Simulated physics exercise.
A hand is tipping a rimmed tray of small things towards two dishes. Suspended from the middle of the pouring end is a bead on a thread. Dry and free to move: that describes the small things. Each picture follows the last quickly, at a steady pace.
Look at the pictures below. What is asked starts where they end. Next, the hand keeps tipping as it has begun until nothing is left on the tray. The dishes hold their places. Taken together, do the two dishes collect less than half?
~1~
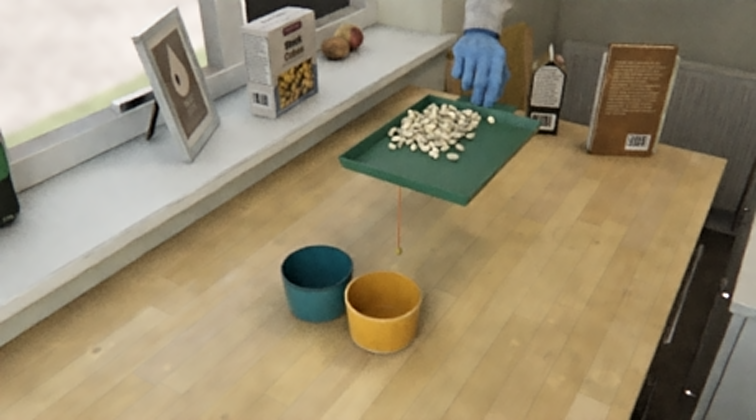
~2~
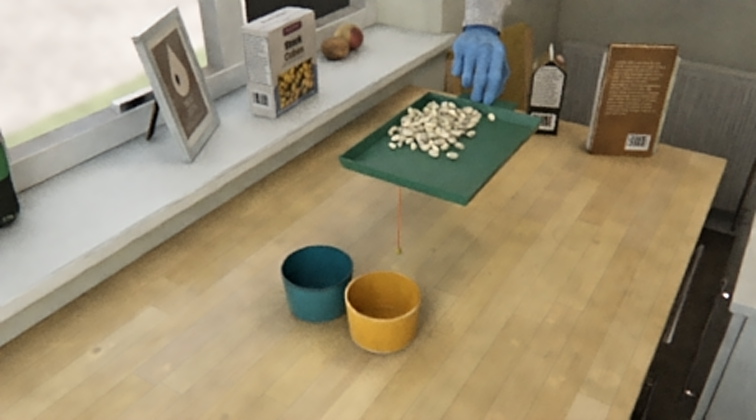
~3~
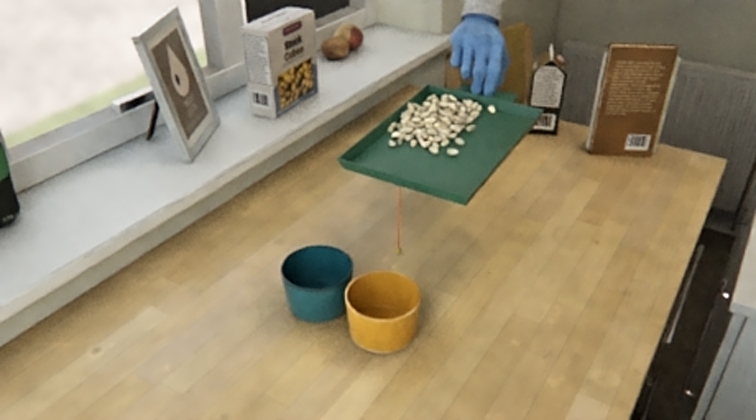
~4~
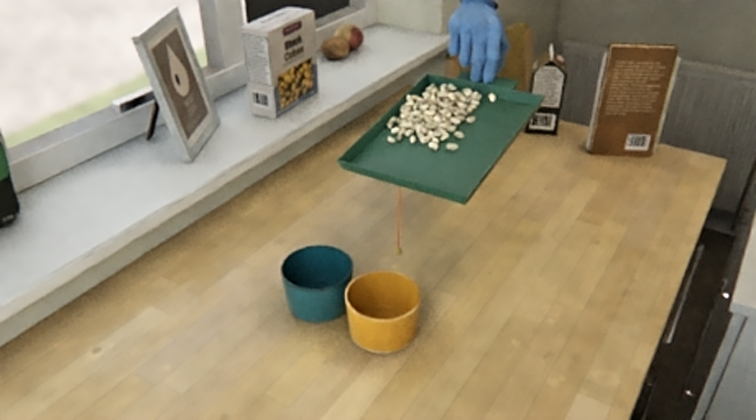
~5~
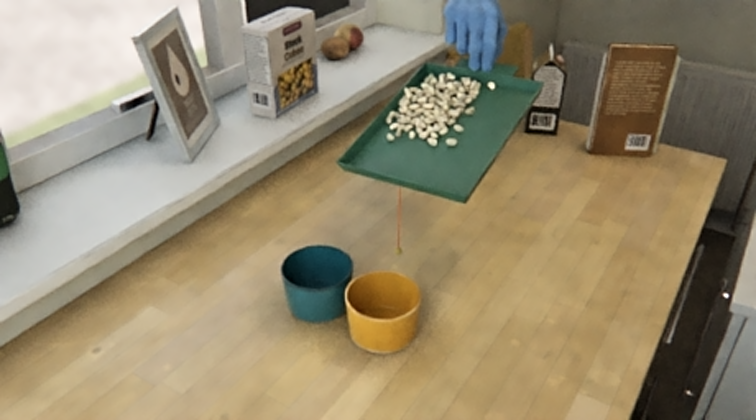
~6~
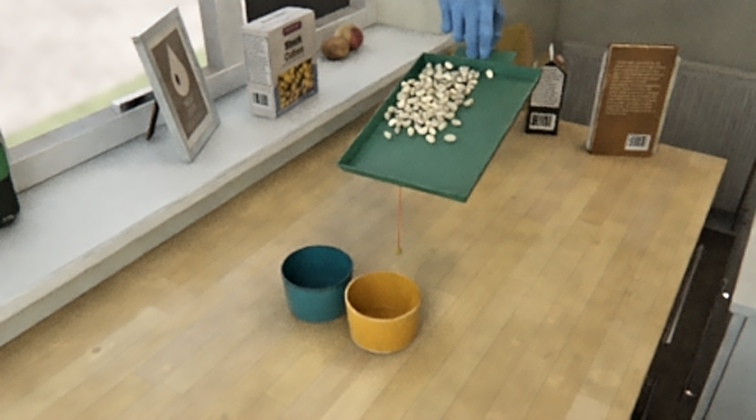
No, they get the bigger share.
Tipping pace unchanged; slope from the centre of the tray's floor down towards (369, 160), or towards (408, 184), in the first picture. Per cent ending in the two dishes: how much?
Around 10 per cent first, around 70 per cent next.
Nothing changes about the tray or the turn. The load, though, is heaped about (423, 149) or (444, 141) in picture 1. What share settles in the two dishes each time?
It comes to about 70 per cent the first time and about 60 per cent the second.
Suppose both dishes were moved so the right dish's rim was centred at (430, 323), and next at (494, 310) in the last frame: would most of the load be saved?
First less than half, then under half.
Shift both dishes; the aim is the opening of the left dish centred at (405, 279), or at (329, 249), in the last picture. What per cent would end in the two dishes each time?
It comes to near 20 per cent the first time and near 70 per cent the second time.
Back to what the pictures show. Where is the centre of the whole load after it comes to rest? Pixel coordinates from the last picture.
Roughly at (329, 301), give or take.
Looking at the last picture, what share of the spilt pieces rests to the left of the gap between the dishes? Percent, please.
Some 20 %.
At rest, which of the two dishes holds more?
More ends in the left one.
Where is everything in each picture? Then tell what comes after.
Corners of the pouring end near (343, 156) and (466, 195), level; middle of the load near (434, 127), white beans; left dish near (296, 301); right dish near (363, 331); bead on its thread near (399, 251), in the first frame.
Corners of the pouring end near (343, 157) and (466, 194), level; middle of the load near (434, 126), in the second frame.
Corners of the pouring end near (343, 158) and (466, 194), tipped barely, lowest at the left corner; middle of the load near (434, 120), in the third frame.
Corners of the pouring end near (342, 159) and (465, 194), tipped a little, lowest at the left corner; middle of the load near (434, 113), in the fourth frame.
Corners of the pouring end near (341, 161) and (464, 193), tipped clearly, lowest at the left corner; middle of the load near (433, 105), in the fifth frame.
Corners of the pouring end near (341, 162) and (463, 193), tipped clearly, lowest at the left corner; middle of the load near (431, 97); left dish near (296, 301); right dish near (363, 331), in the sixth frame.
Shortly afterwards, tray tipped steeply; the bulk on the tray; a little in the air.
Next, tray tipped past a quarter turn; near a quarter on the tray; a little in the right dish; near half in the left dish; a little outside both; a little in the air.
Some moments later, tray tipped past a quarter turn; near a quarter in the right dish; near half in the left dish; near a third outside both.
In the end, tray tipped past a quarter turn; near a quarter in the right dish; near half in the left dish; near a third outside both.
